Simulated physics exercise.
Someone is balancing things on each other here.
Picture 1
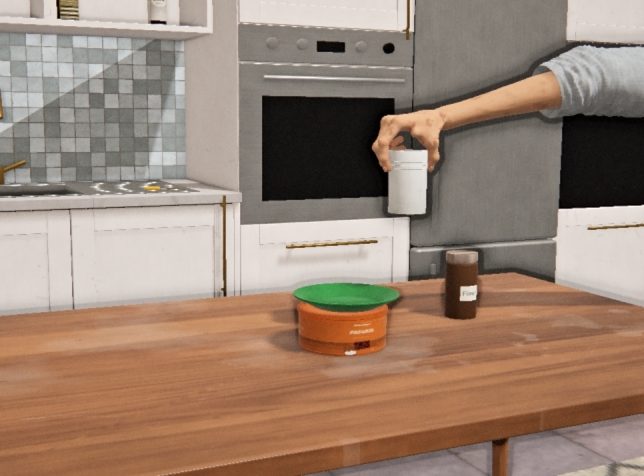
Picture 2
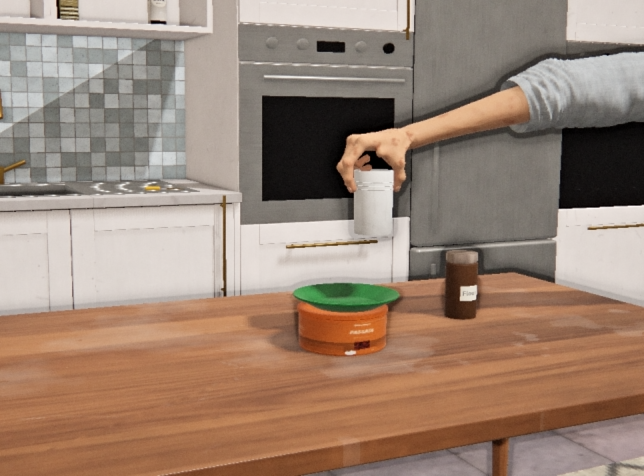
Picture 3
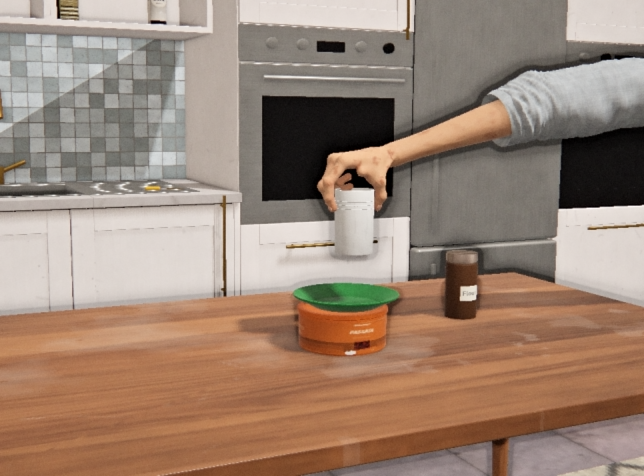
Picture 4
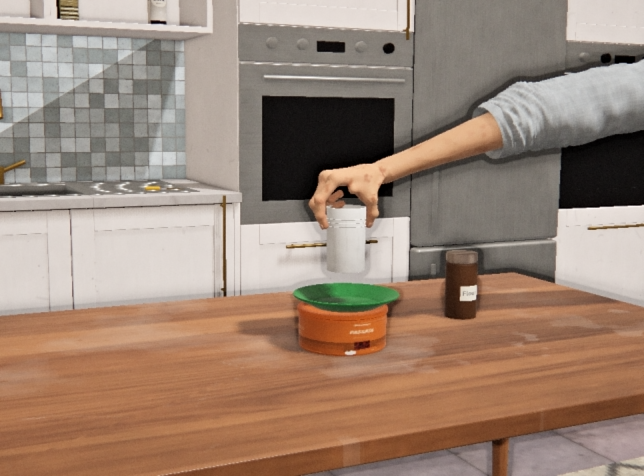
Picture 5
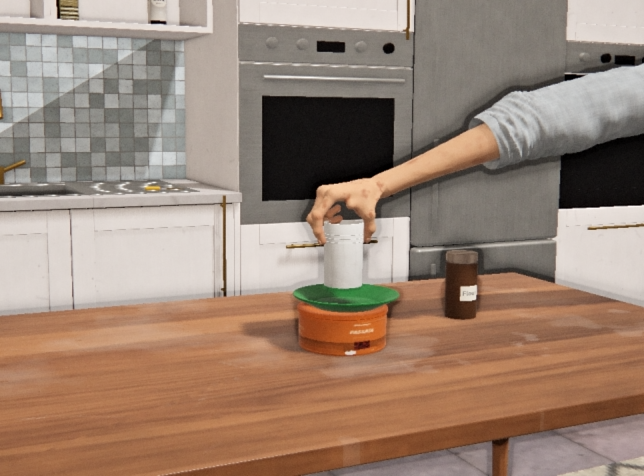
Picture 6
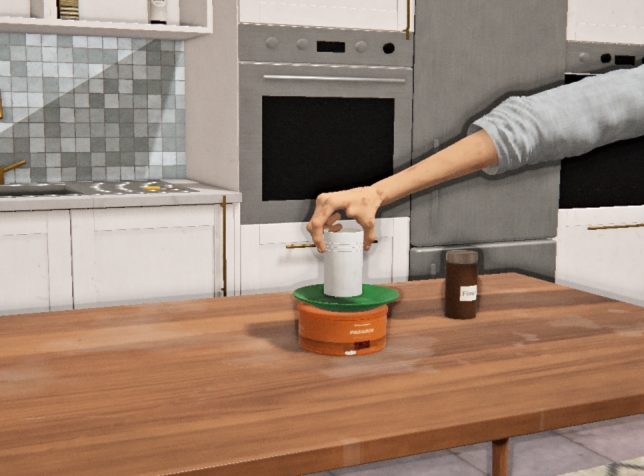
At first, a hand holds a white cup in the air above a wooden table, where a green plate rests on an orange tub beside a brown jar. The hand moves the cup left and lowers it over the plate, then sets it down on the plate, fingers still gripping its top.
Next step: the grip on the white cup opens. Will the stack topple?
The pile stays together.
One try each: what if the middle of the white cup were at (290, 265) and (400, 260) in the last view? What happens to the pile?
Result 1: Pile falls; result 2: Pile falls.
Then, 1.00 s past the last view, nothing moves.
Then, 2.10 s past the last view, white cup resting near (343, 263).
Finally, all 4 still in place. Final places as the last picture's camera would see them, white cup near (343, 263). The pile holds.
